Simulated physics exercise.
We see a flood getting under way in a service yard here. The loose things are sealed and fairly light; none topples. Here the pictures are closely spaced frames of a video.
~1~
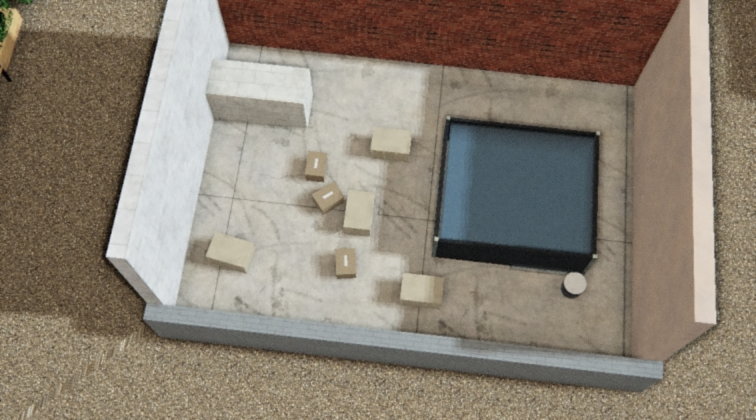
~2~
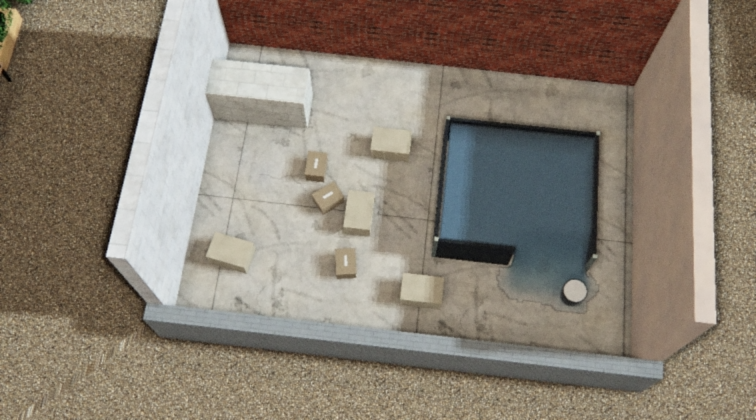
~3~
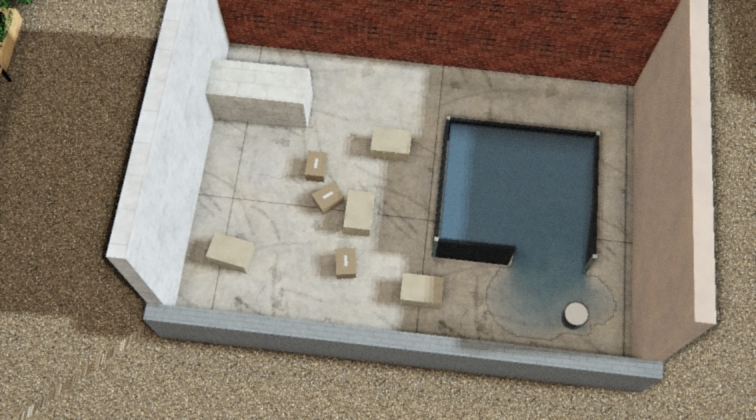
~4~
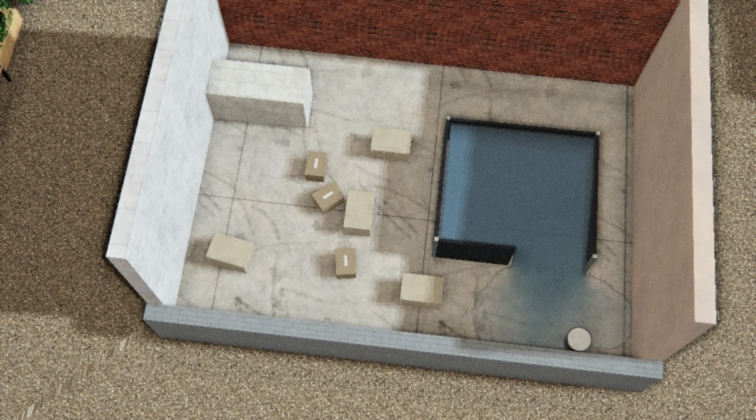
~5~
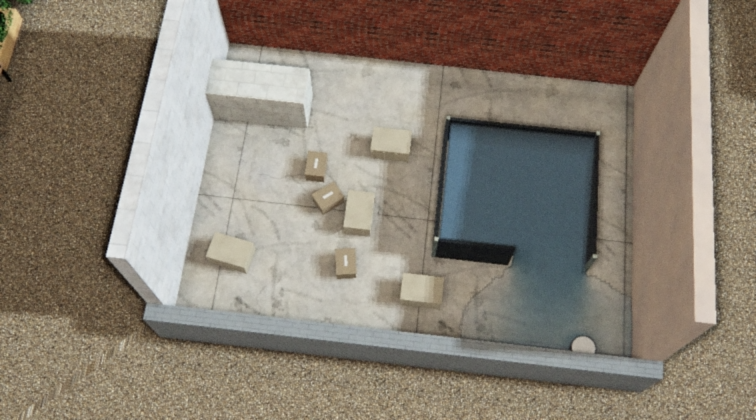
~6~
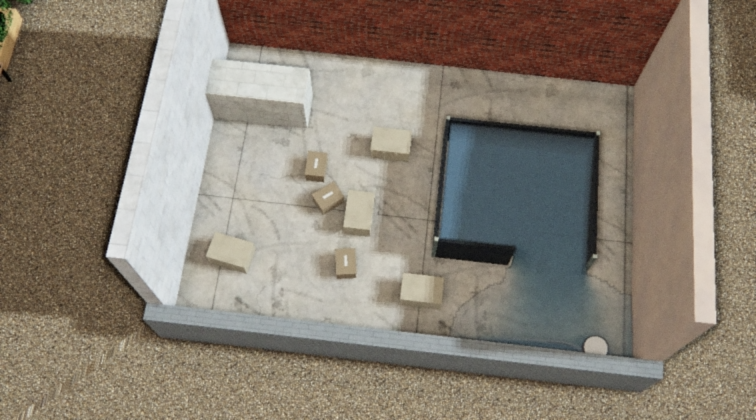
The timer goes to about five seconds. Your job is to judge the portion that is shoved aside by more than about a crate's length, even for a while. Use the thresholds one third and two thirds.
I'd put it between one third and two thirds.
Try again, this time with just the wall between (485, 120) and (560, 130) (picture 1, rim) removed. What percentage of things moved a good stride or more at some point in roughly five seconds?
My estimate is some 0 per cent of them.
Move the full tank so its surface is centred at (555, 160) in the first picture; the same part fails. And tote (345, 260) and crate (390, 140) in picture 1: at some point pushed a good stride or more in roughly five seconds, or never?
Lab note, in listed order: Full stretch covered; full stretch not covered.
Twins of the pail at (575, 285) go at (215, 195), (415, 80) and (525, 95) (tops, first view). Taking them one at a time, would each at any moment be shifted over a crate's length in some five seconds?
In order: Shoved clear, hardly budges, then shoved clear.
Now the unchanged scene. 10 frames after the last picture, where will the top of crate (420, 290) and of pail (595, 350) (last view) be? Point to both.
(397, 258) and (605, 203), roughly.
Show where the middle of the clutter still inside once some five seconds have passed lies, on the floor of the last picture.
In the last view, somewhere about (336, 173).
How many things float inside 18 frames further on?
Count: 0.
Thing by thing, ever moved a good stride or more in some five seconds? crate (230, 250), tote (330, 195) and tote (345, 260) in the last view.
In turn: That far or more, short of that, shifted that much.
A moment on, 1 of 8 are well off their spots; 1 afloat.
Next, 2 of 8 are well off their spots; 1 afloat.
Later, 3 of 8 are well off their spots; 0 afloat.
In the end, 4 of 8 are well off their spots, and 4 have been at some point; 1 afloat.
